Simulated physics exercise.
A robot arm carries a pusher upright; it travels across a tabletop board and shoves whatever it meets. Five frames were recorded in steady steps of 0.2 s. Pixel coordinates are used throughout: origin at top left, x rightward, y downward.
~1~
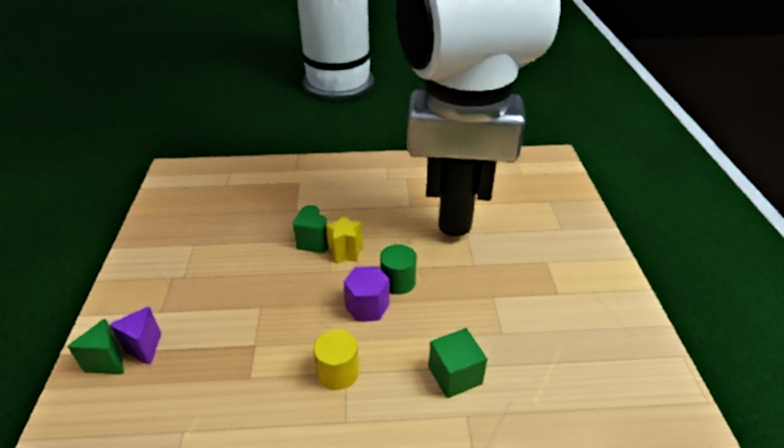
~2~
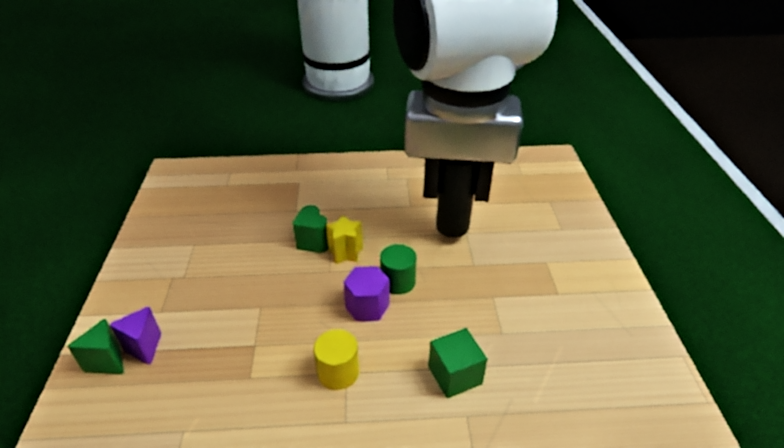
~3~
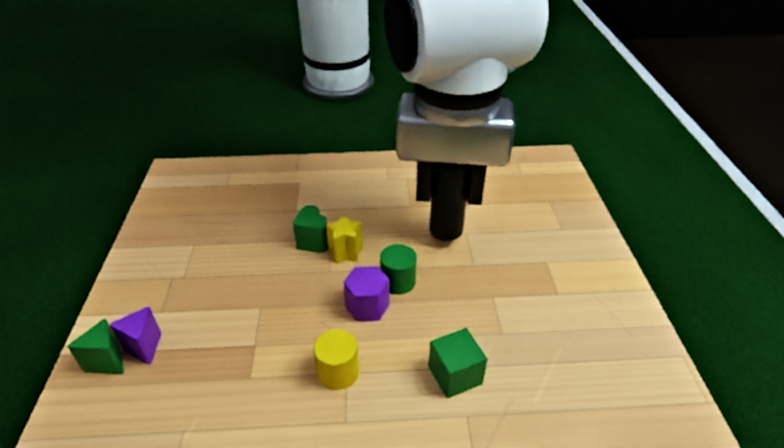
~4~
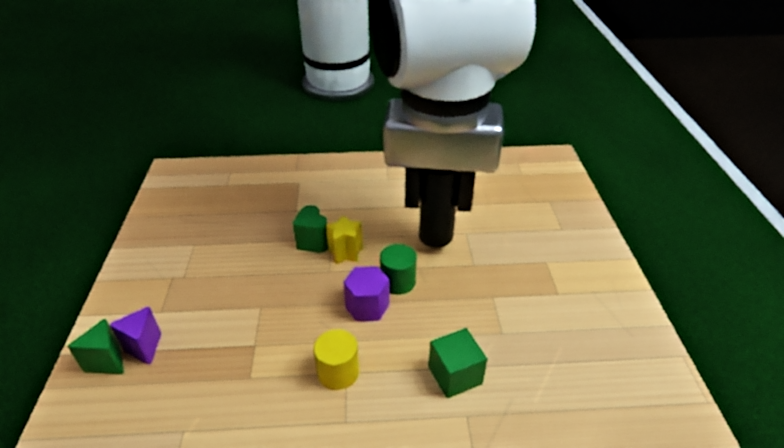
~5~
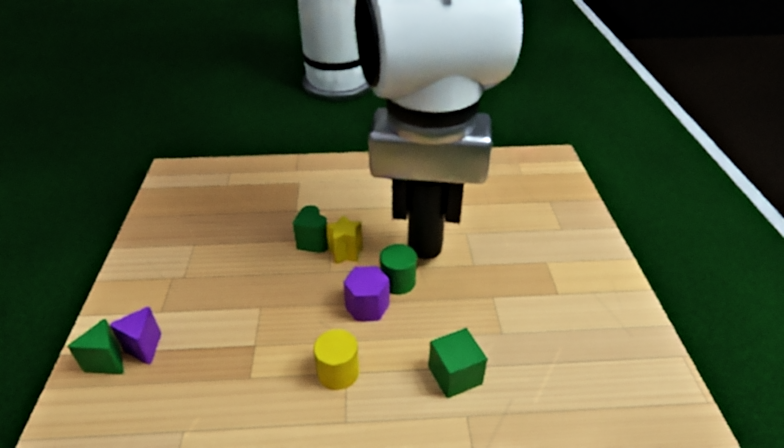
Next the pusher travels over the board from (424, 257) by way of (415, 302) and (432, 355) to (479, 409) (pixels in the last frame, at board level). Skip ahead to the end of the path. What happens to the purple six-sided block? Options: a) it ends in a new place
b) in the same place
Letter a.
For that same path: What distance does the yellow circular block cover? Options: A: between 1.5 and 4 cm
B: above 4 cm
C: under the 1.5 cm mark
Option C.
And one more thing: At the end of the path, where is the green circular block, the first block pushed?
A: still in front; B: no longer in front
B: No longer in front.
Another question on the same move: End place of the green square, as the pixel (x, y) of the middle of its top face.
The middle of its top is at (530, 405).
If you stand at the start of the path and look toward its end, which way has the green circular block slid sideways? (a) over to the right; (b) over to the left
Answer: A.
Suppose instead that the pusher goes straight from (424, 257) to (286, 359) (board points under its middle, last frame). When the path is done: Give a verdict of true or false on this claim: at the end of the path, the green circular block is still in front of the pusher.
My answer: True.
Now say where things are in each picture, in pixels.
Pusher's lower end (455, 226); yellow circular block (336, 346); purple six-sided block (366, 280); green circular block (398, 256); green square (459, 349), in the first picture.
Pusher (453, 227); blocks still, in the second picture.
Pusher (446, 230); blocks still, in the third picture.
Pusher (436, 236); blocks still, in the fourth picture.
Pusher (425, 248); yellow circular block (336, 346); purple six-sided block (366, 280); green circular block (398, 256); green square (459, 349), in the fifth picture.
On the path given first. One third of the way, pusher (415, 293); purple six-sided block (339, 293); green circular block (377, 279).
Two thirds of the way, pusher (433, 347); purple six-sided block (338, 294); green circular block (377, 281); green square (467, 357).
At the end, pusher (481, 400); yellow circular block still; purple six-sided block (338, 294); green circular block (377, 281); green square (530, 405), turned 45° anticlockwise.
